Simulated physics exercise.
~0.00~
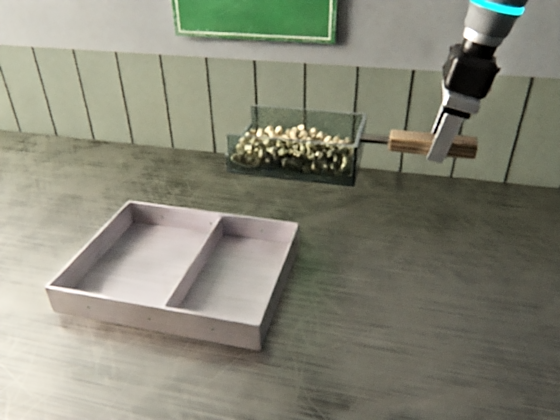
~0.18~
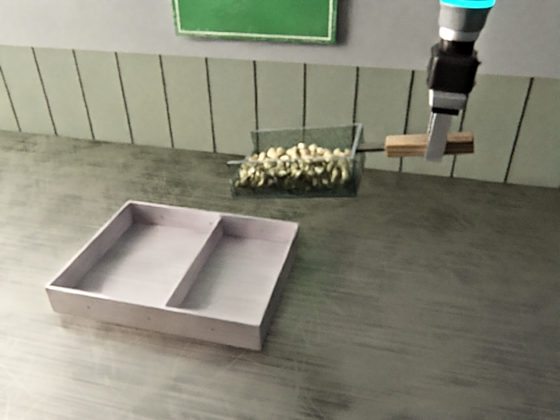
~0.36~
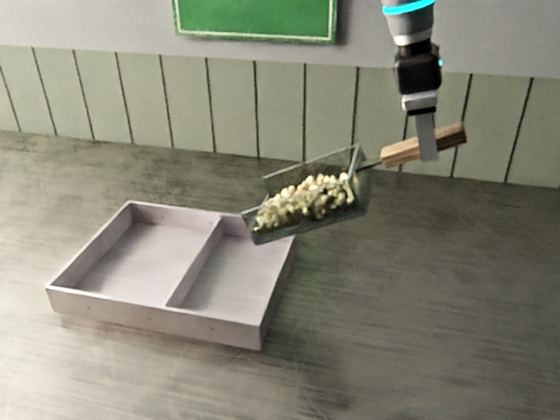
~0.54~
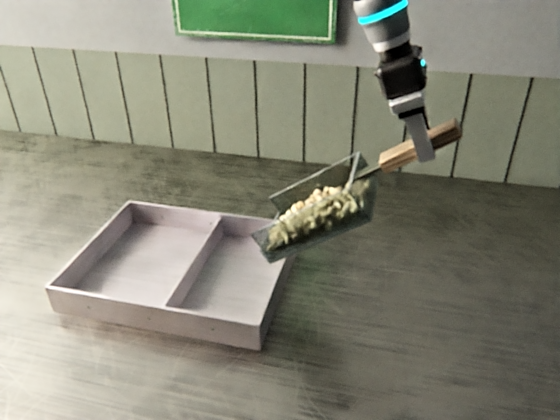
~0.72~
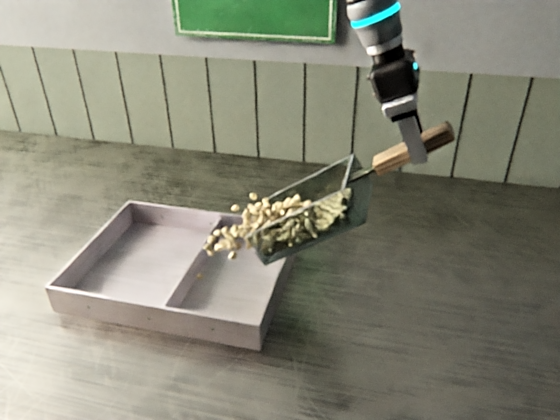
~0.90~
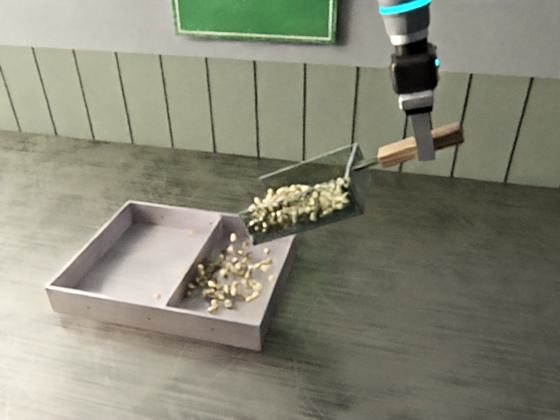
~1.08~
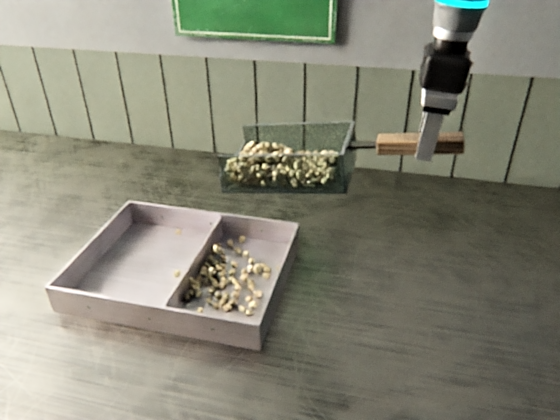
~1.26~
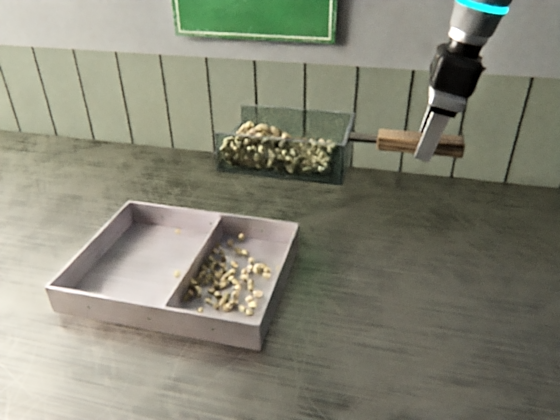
A robot arm held a clear box of pale beans by its wooden handle, lowered and tipped it left, spilling some into the right part of a divided tray, then leveled and raised the box with many beans still inside.
